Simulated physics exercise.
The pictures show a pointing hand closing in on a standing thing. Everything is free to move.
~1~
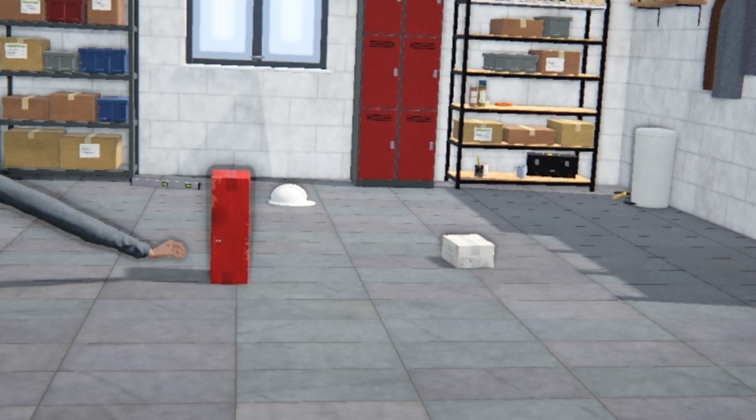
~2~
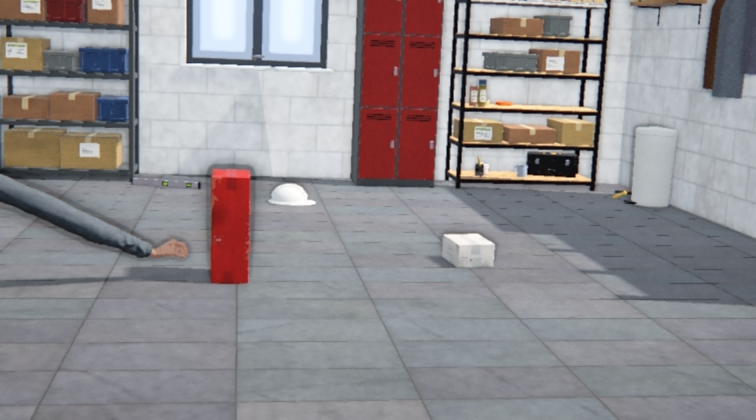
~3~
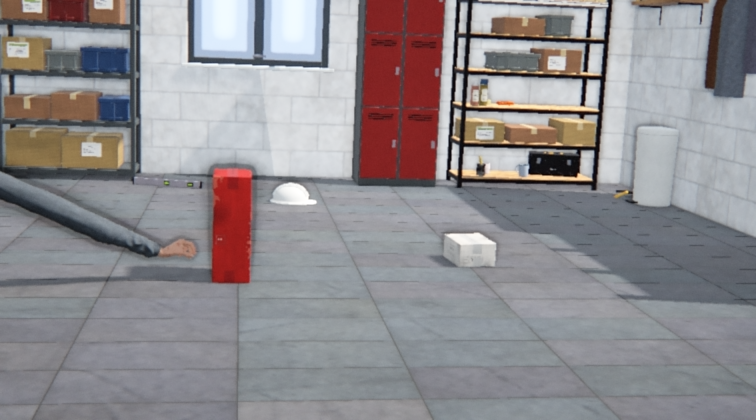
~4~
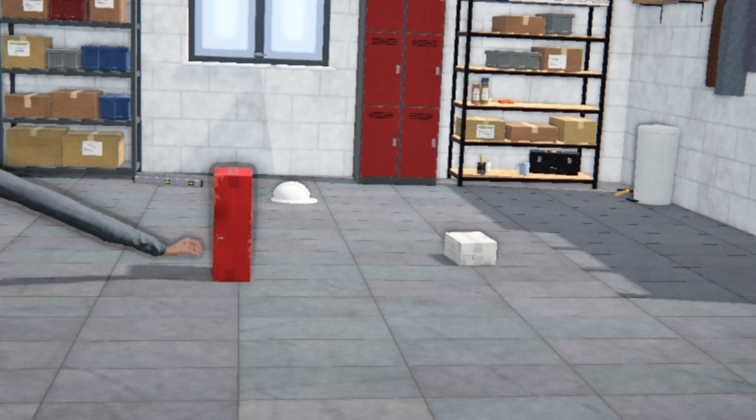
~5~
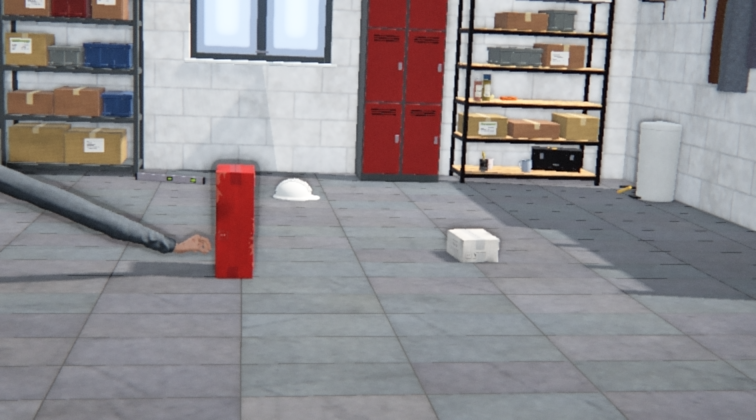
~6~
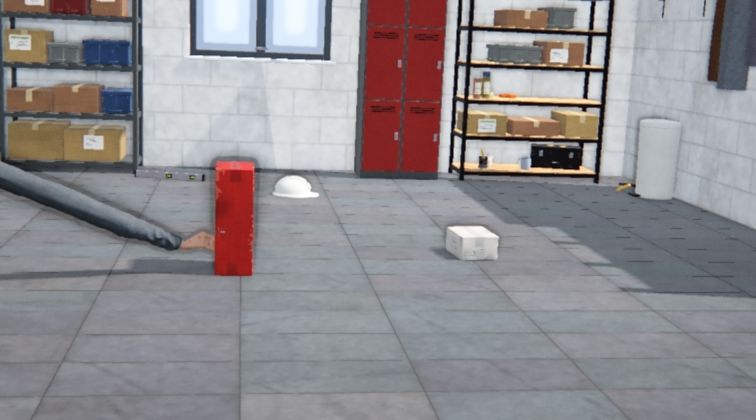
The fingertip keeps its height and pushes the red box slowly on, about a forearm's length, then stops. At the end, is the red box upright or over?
The red box is still upright.
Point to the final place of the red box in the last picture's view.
Near (306, 219).
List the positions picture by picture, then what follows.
In the first frame, red box (230, 226).
In the second frame, red box (231, 226).
In the third frame, red box (232, 225).
In the fourth frame, red box (233, 224).
In the fifth frame, red box (235, 221).
In the sixth frame, red box (234, 218).
Then, 0.30 s past the last view, red box displaced a little near (249, 218).
Then, 0.70 s past the last view, red box displaced about its own width near (267, 218).
Then, 1.00 s past the last view, red box displaced about its own width near (281, 219).
Then, 1.40 s past the last view, red box displaced about its own width near (299, 219).
Finally, moved from the start, red box. Final places as the last picture's camera would see them, red box near (306, 219).
